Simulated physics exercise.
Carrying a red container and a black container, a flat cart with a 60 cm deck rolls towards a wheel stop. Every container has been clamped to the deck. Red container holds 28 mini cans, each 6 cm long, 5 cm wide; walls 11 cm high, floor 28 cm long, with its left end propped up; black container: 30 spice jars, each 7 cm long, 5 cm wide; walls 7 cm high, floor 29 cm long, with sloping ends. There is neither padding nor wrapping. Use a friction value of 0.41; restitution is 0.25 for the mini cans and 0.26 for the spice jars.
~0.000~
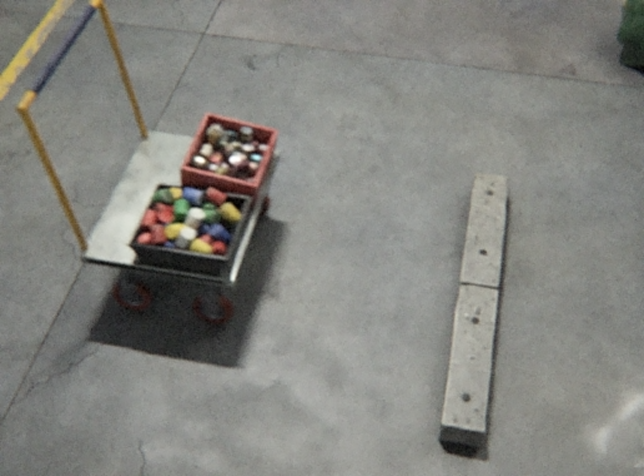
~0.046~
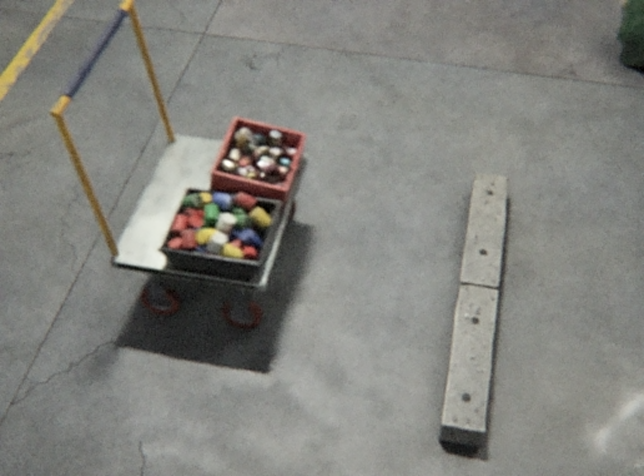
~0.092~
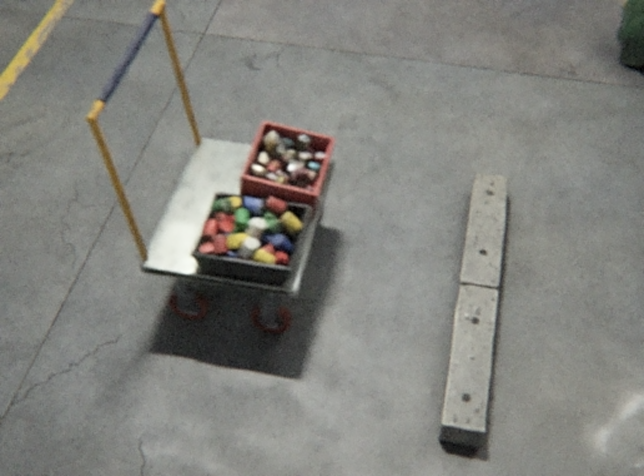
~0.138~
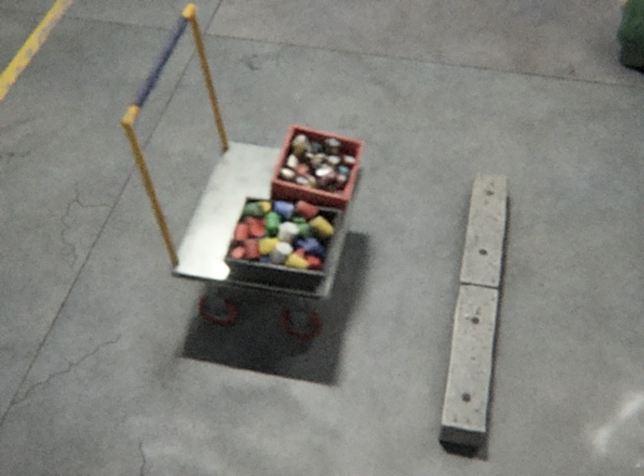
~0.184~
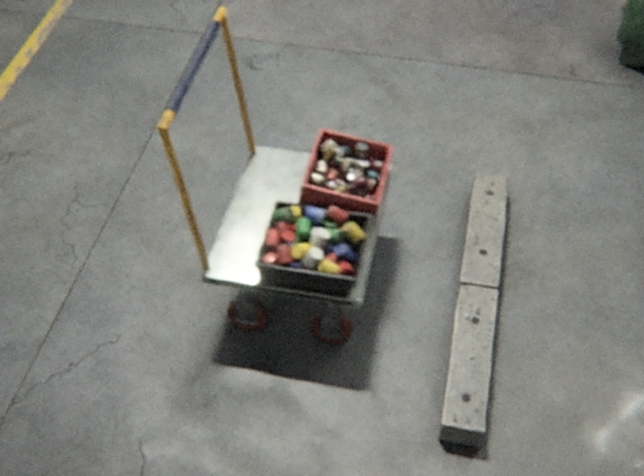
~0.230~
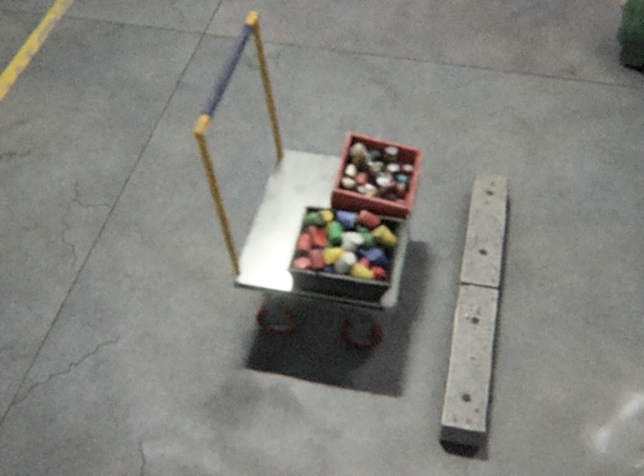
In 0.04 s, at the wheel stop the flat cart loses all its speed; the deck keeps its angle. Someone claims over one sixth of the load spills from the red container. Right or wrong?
Wrong.
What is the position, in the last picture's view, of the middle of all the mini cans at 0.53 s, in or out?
Middle approx. (446, 191).
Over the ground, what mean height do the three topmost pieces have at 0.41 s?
About 54 cm up.
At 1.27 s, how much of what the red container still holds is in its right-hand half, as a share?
Share in that half: About 60 %.
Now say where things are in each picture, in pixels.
In the first frame (we follow the rim corner now nearest the camera), red container at (254, 185); black container at (226, 258); 87 cm still to roll; nothing out yet.
The second frame shows red container at (284, 189); black container at (258, 264); 75 cm still to roll.
The third frame shows red container at (314, 194); black container at (290, 269); 63 cm still to roll.
The fourth frame shows red container at (345, 198); black container at (322, 274); 51 cm still to roll.
The fifth frame shows red container at (376, 203); black container at (355, 279); 39 cm still to roll.
The sixth frame shows red container at (408, 207); black container at (389, 284); 27 cm still to roll; nothing out yet.
After 0.31 s, impact.
After 0.41 s, 0 of 28 out of the red container and 1 of 30 out of the black container.
After 0.53 s, 0 of 28 out of the red container and 8 of 30 out of the black container.
After 0.76 s, 1 of 28 out of the red container and 10 of 30 out of the black container.
Final count (at 1.27 s), 1 of 28 out of the red container and 10 of 30 out of the black container. Asked share, 1 of 28, 4 per cent.
